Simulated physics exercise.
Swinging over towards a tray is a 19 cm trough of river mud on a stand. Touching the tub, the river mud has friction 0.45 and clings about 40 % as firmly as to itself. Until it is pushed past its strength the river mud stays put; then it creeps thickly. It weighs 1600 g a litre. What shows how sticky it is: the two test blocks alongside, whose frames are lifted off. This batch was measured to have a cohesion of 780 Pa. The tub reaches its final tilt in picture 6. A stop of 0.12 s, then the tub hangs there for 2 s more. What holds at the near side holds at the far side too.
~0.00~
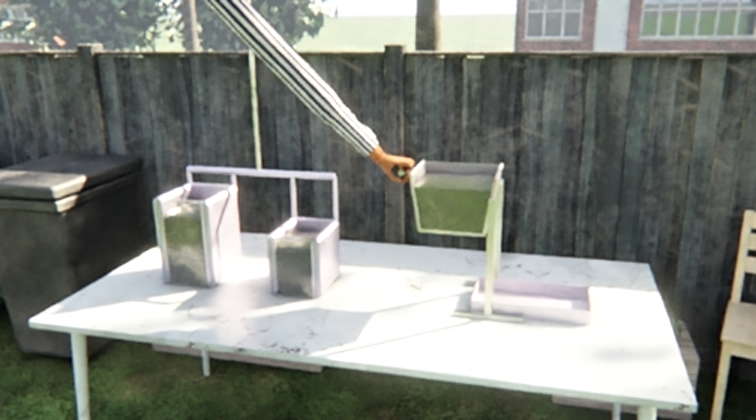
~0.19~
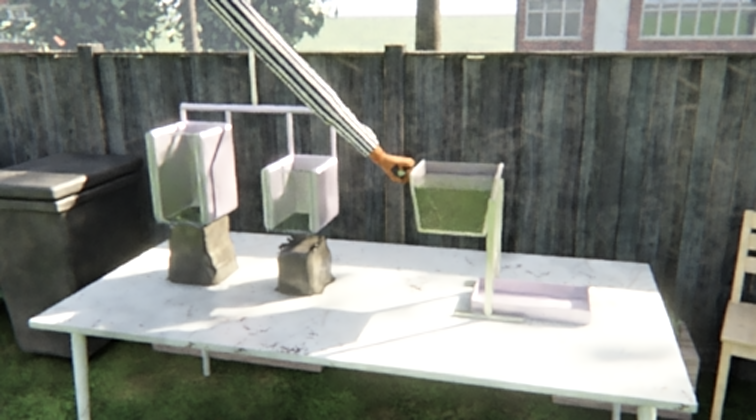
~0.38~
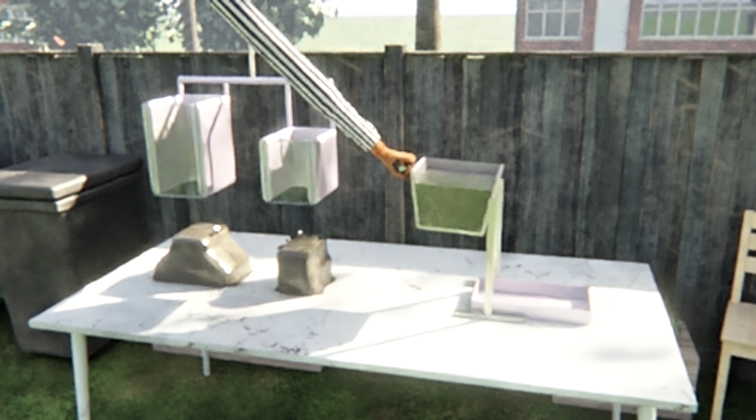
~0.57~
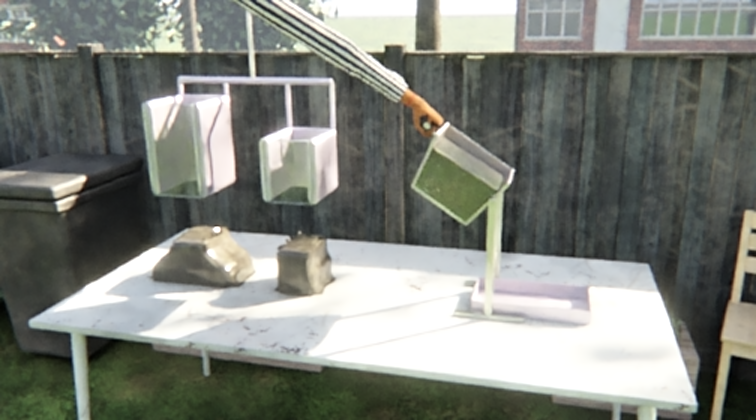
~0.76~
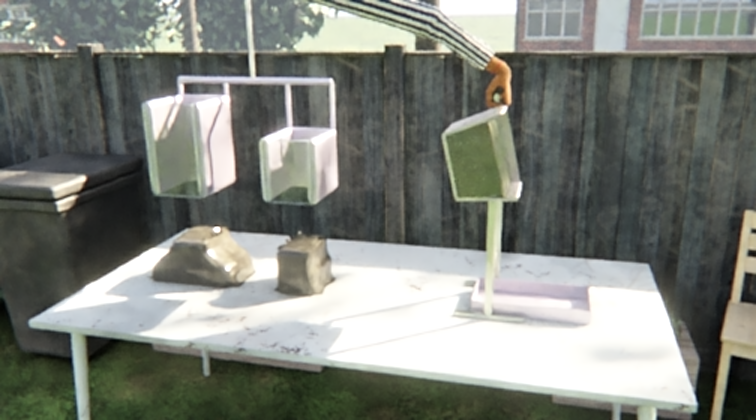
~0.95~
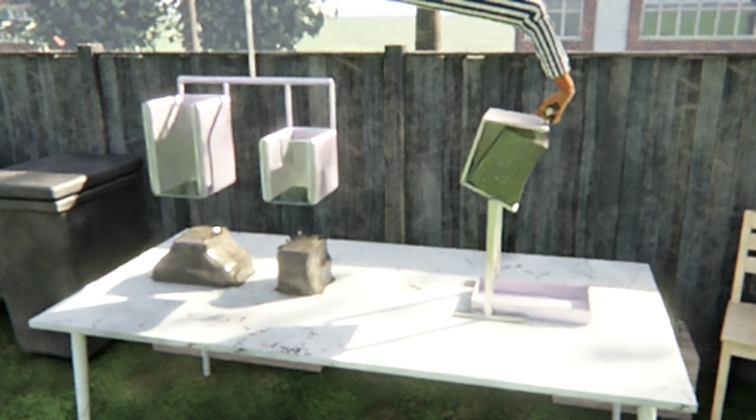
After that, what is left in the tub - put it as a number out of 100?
It works out at about 0 in every hundred.
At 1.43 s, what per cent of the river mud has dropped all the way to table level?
About 100 per cent.
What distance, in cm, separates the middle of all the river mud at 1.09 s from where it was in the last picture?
I'd put the distance at about 14 centimetres.
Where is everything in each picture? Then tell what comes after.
The first frame shows handle-side rim at (412, 175), tilt 0 degrees; crest of the river mud at (473, 189); block heights 29 cm, 19 cm (left to right).
The second frame shows handle-side rim at (412, 175), tilt 0 degrees; crest of the river mud at (473, 189); block heights 26 cm, 18 cm (left to right).
The third frame shows handle-side rim at (413, 171), tilt 3 degrees; crest of the river mud at (418, 183); block heights 19 cm, 18 cm (left to right).
The fourth frame shows handle-side rim at (438, 136), tilt 34 degrees; crest of the river mud at (436, 149); block heights 18 cm, 18 cm (left to right).
The fifth frame shows handle-side rim at (501, 116), tilt 78 degrees; crest of the river mud at (485, 123); block heights 18 cm, 18 cm (left to right).
The sixth frame shows handle-side rim at (546, 132), tilt 108 degrees; crest of the river mud at (504, 129); block heights 18 cm, 18 cm (left to right).
After 1.09 s, the tub is at 108 degrees and holds 29 %.
After 1.26 s, the tub is at 108 degrees and holds 0 %.
After 1.43 s, the tub is at 108 degrees and holds 0 %.
After 1.60 s, the tub is at 108 degrees and holds 0 %.
After 2.95 s, the tub is at 108 degrees and holds 0 %.
